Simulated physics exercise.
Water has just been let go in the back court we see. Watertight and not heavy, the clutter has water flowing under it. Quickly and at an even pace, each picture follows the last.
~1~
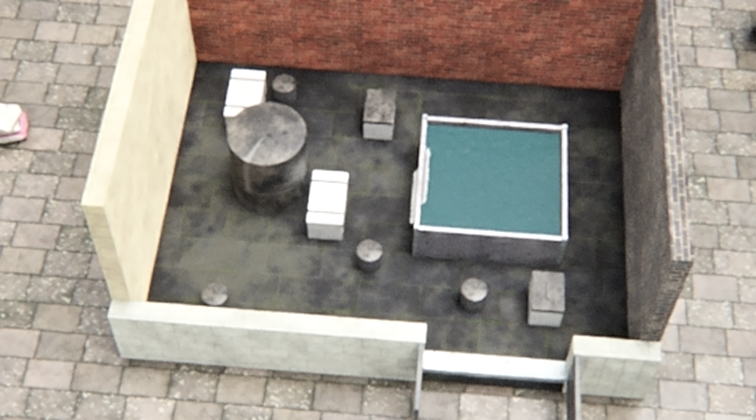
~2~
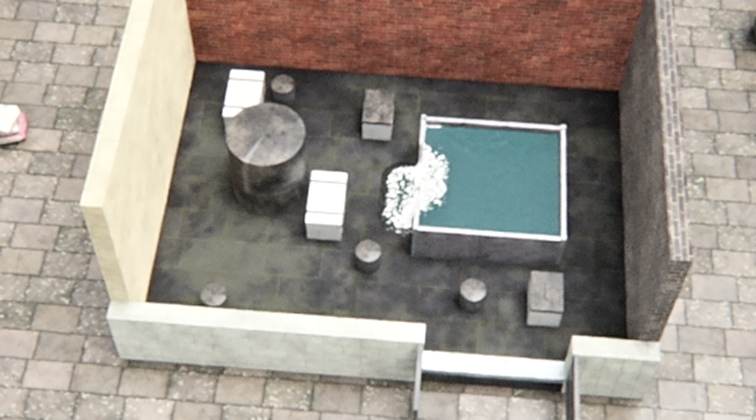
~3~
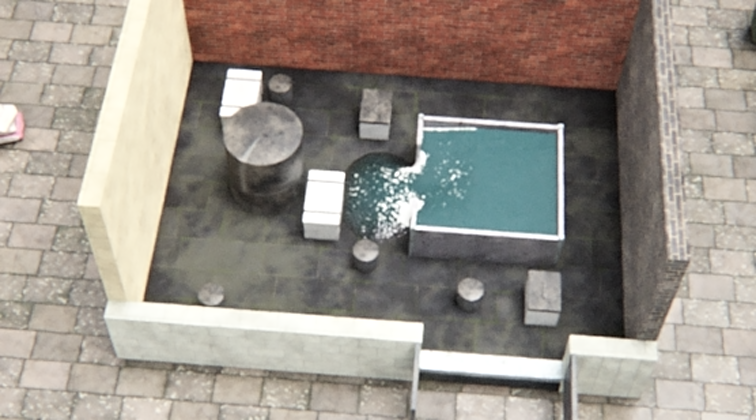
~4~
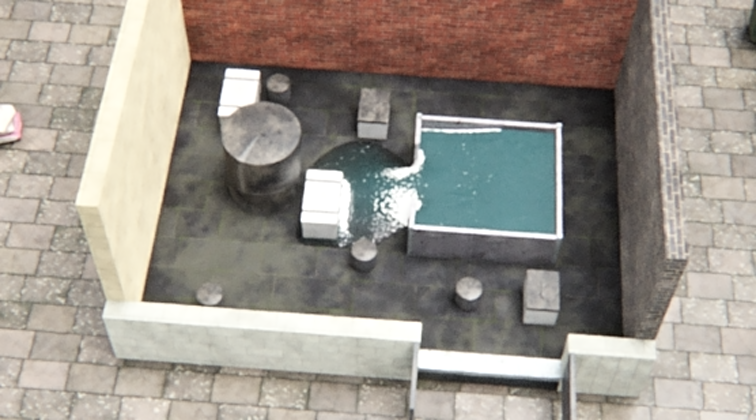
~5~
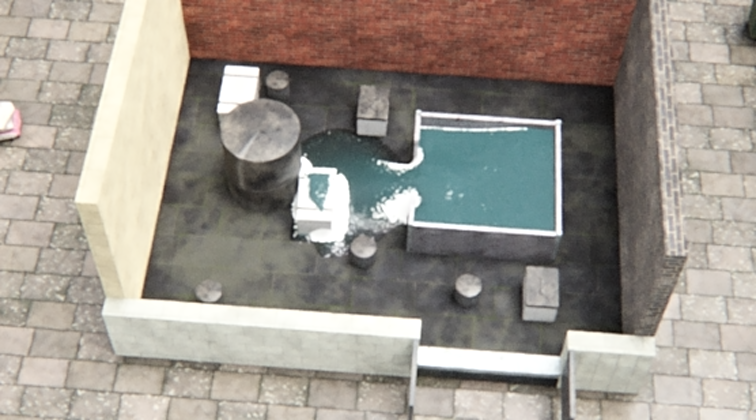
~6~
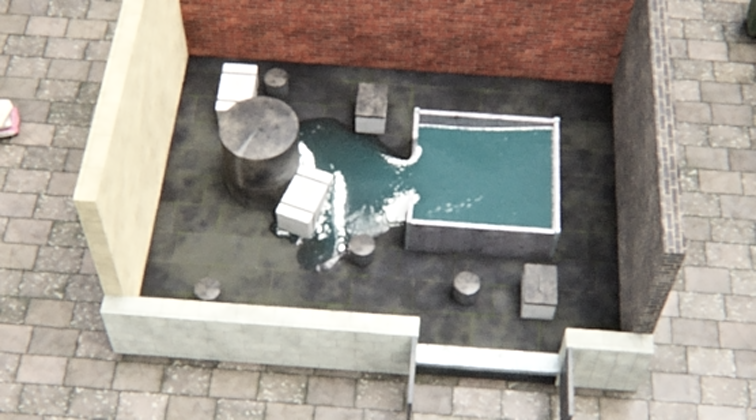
Water gushing from the left side of a raised pool, spreading across a walled court and turning a white box leftward.
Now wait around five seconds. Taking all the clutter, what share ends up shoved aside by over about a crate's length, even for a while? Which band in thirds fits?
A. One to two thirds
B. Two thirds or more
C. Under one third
(A) One to two thirds.
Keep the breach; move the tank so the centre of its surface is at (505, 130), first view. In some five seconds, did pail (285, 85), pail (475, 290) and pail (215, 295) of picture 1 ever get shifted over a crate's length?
Item one travelled far enough, item two not displaced far, item three not displaced far.
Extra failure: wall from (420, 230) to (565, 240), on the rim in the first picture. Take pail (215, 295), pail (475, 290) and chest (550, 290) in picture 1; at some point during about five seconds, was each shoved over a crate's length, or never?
Object by object: Covered the distance, covered the distance, covered the distance.
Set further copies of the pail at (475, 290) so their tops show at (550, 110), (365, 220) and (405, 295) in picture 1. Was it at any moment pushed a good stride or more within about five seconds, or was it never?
First falls short; second driven off; third falls short.
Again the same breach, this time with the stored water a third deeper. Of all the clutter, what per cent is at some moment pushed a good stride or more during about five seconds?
About 50 %.
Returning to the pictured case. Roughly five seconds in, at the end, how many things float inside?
I get 4.
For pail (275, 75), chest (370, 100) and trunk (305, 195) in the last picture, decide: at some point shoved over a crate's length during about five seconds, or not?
Well, in the order you gave them, the first went the distance, the second stayed under the mark, and the third went the distance.
A moment on, 1 of 8 are well off their spots; 0 afloat.
Next, 3 of 8 are well off their spots; 2 afloat.
Later, 4 of 8 are well off their spots; 4 afloat.
In the end, 4 of 8 are well off their spots, and 4 have been at some point; 4 afloat.
